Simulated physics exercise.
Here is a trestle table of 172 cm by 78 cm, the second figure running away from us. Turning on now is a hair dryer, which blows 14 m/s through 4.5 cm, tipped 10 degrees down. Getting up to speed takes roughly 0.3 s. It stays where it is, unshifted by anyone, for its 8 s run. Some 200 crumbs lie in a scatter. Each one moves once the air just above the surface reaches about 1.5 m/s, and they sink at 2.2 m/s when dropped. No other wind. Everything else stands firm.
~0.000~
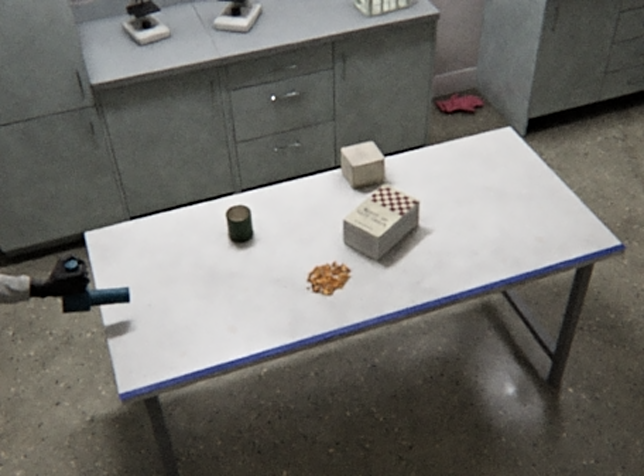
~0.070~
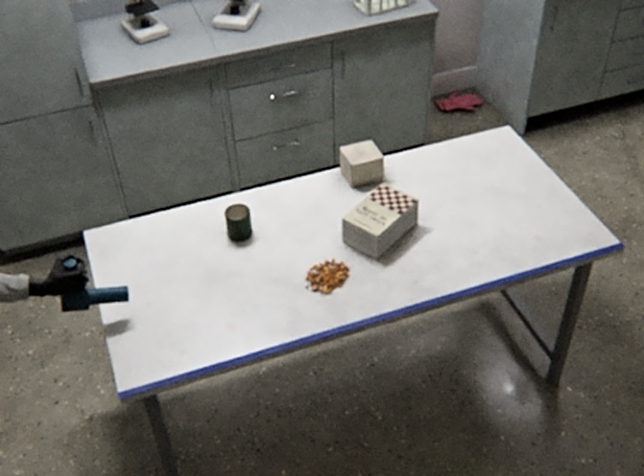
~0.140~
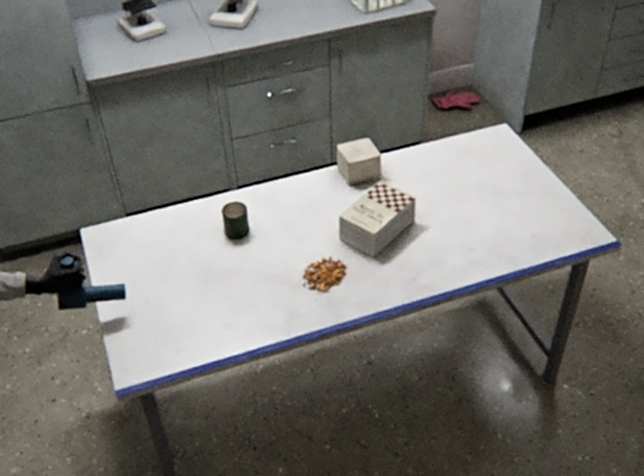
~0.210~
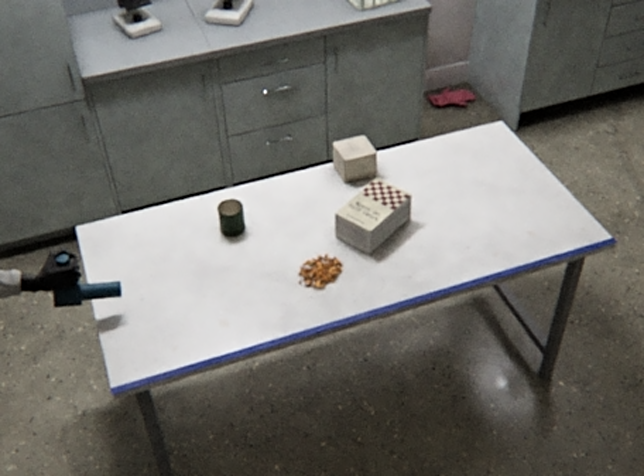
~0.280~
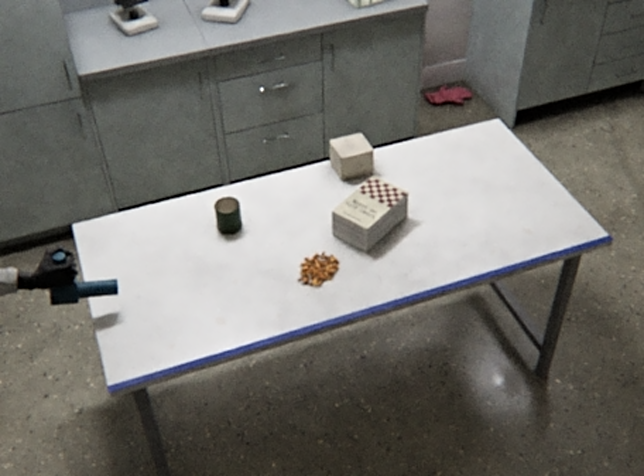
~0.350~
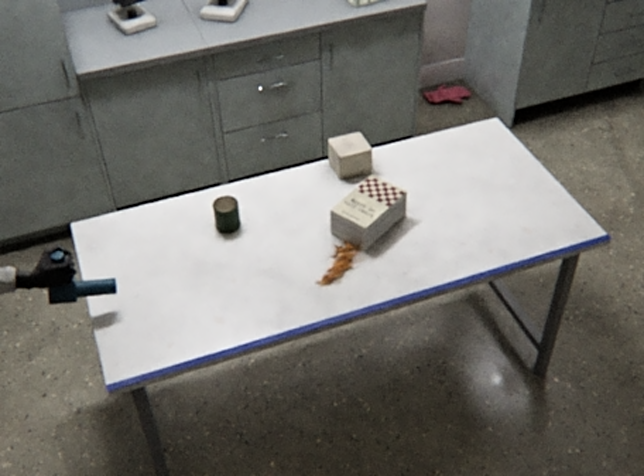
Orange crumbs lying still on a white table, then shifting right and bunching against a checker-topped box as a gloved hand holds a blower.
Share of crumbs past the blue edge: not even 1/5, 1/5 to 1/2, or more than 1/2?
1/5 to 1/2.
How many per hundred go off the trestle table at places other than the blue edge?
Estimated share: Around 60 %.
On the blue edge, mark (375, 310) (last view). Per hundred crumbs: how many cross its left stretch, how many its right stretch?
0 % left, 40 % right.
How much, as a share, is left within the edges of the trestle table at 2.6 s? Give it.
About 4 %.
After 1.6 s, 8 % are on the move or not yet settled, 38 % are over the blue edge.
After 2.6 s, 4 % are on the move or not yet settled, 38 % are over the blue edge.
After 4.4 s, 4 % are on the move or not yet settled, 38 % are over the blue edge.
After 8.0 s, at the end, 38 % are over the blue edge.
